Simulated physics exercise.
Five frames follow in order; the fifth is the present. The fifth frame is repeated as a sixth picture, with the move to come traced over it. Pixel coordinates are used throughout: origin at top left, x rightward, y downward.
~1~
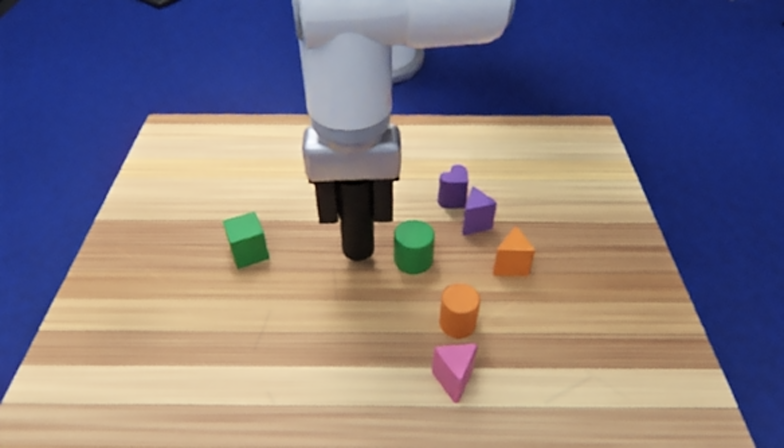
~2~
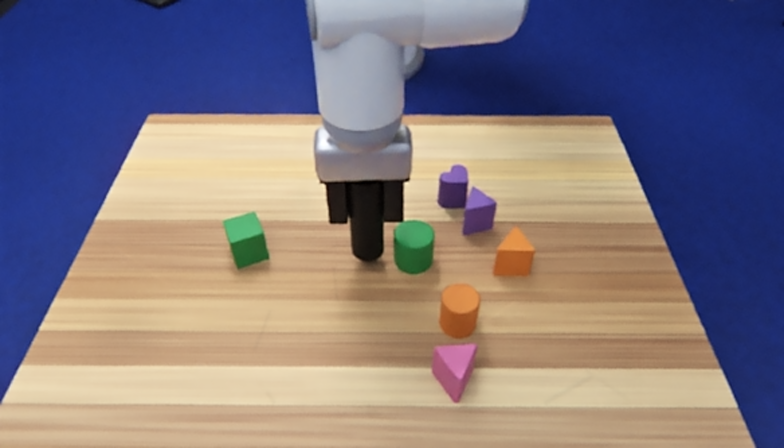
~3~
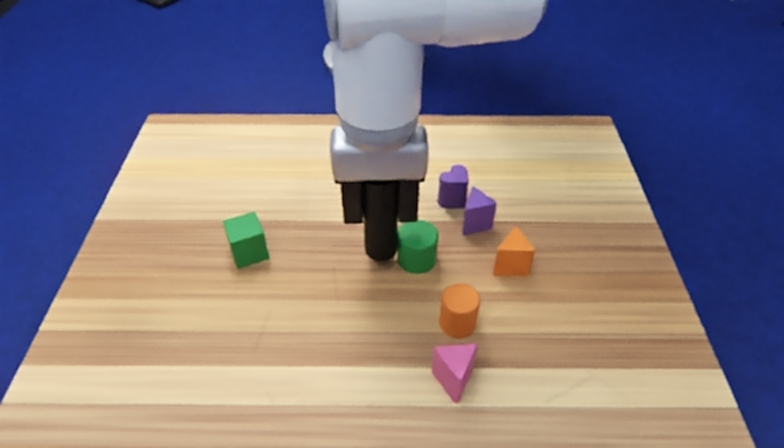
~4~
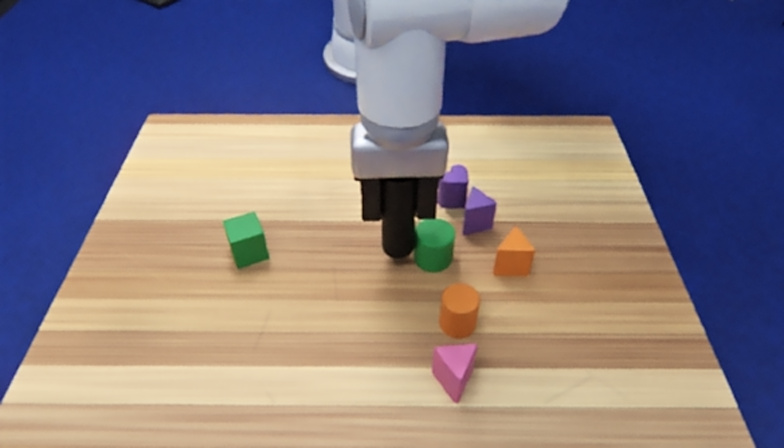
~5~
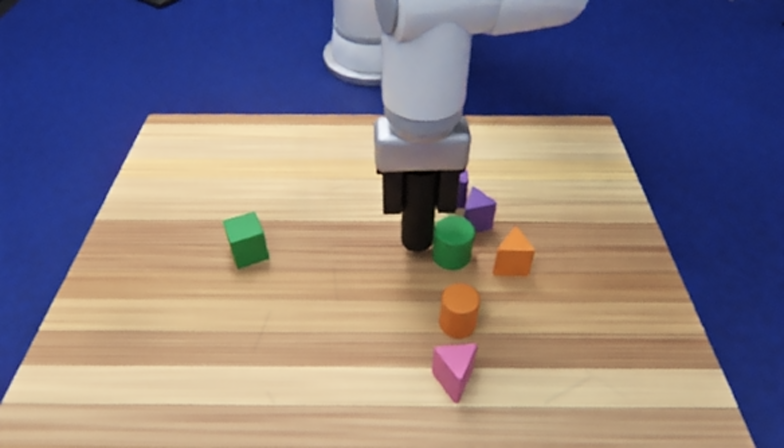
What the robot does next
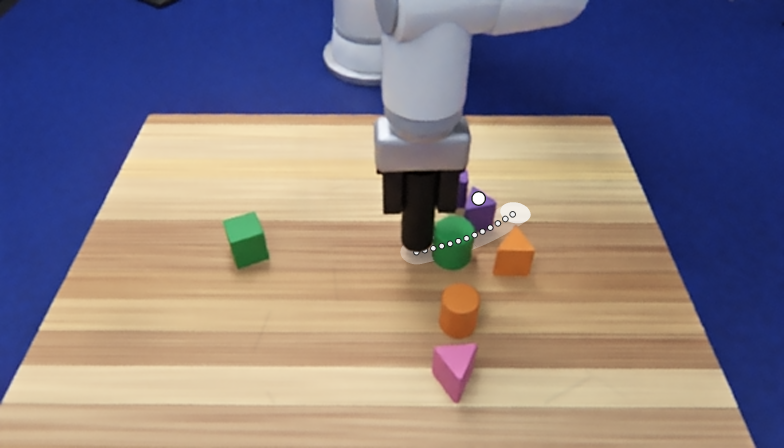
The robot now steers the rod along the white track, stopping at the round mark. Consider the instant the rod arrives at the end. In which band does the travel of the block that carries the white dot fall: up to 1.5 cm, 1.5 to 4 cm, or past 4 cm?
Net shift: Above 4 cm.
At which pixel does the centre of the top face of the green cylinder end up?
It comes to (509, 227).
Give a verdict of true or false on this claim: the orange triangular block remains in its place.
That is false.
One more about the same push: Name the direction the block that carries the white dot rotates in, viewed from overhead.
Answer: Anticlockwise.
Path on the board, from (416, 252) over (471, 236) to (515, 213); the dot is on the purple triangular block.
One third of the way, rod (456, 231); green cylinder (491, 229); orange triangular block (520, 242).
Two thirds of the way, rod (490, 217); green cylinder (509, 227); purple triangular block (499, 185), turned 70° anticlockwise; orange triangular block (529, 249).
At the end, rod (518, 201); green cylinder (509, 227); purple heart-shaped block in place; purple triangular block (511, 170), turned 125° anticlockwise; orange triangular block (529, 249).
